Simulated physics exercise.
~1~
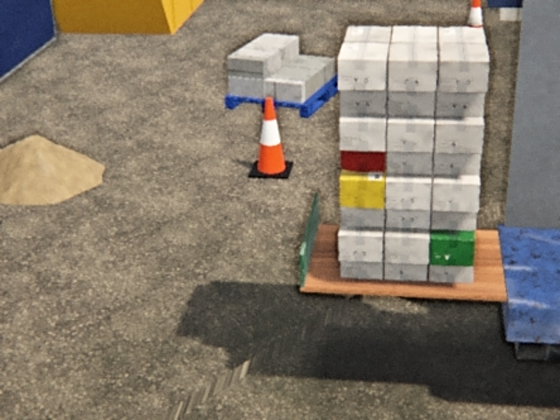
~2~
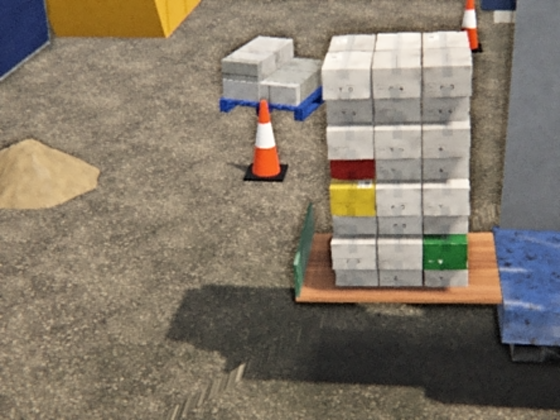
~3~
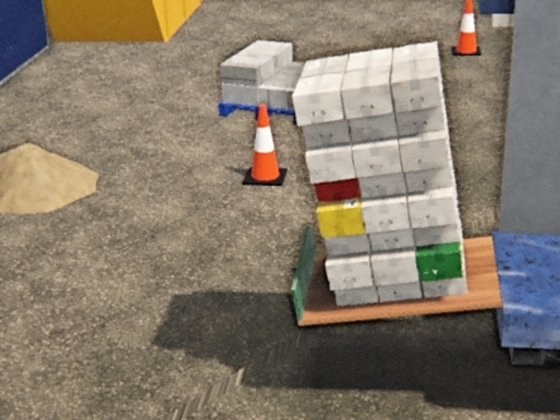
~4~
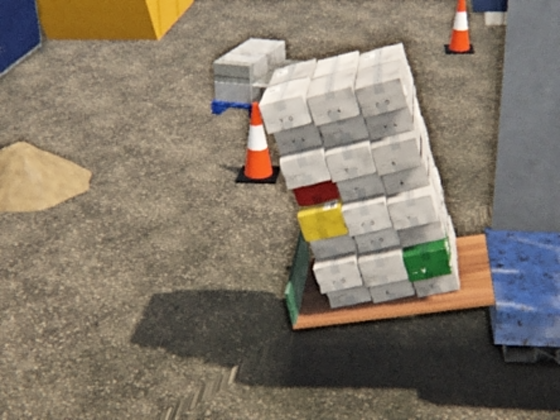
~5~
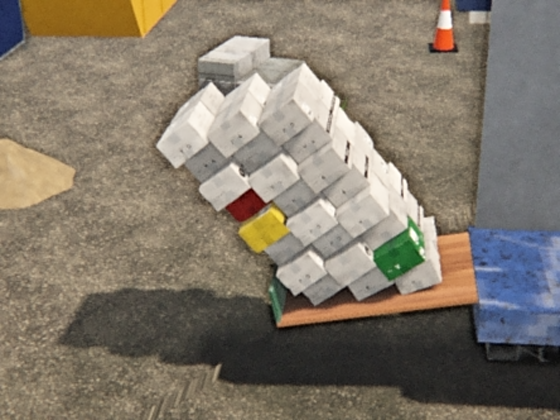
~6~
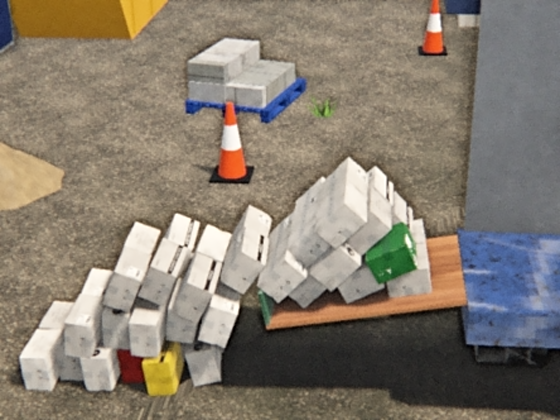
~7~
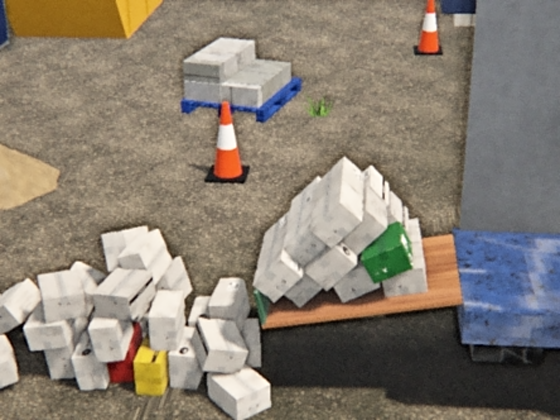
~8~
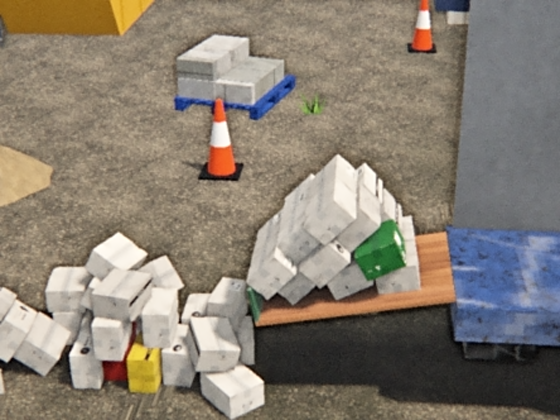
A stack of pale parcels leans left on a tilting platform, and many tumble onto the ground.
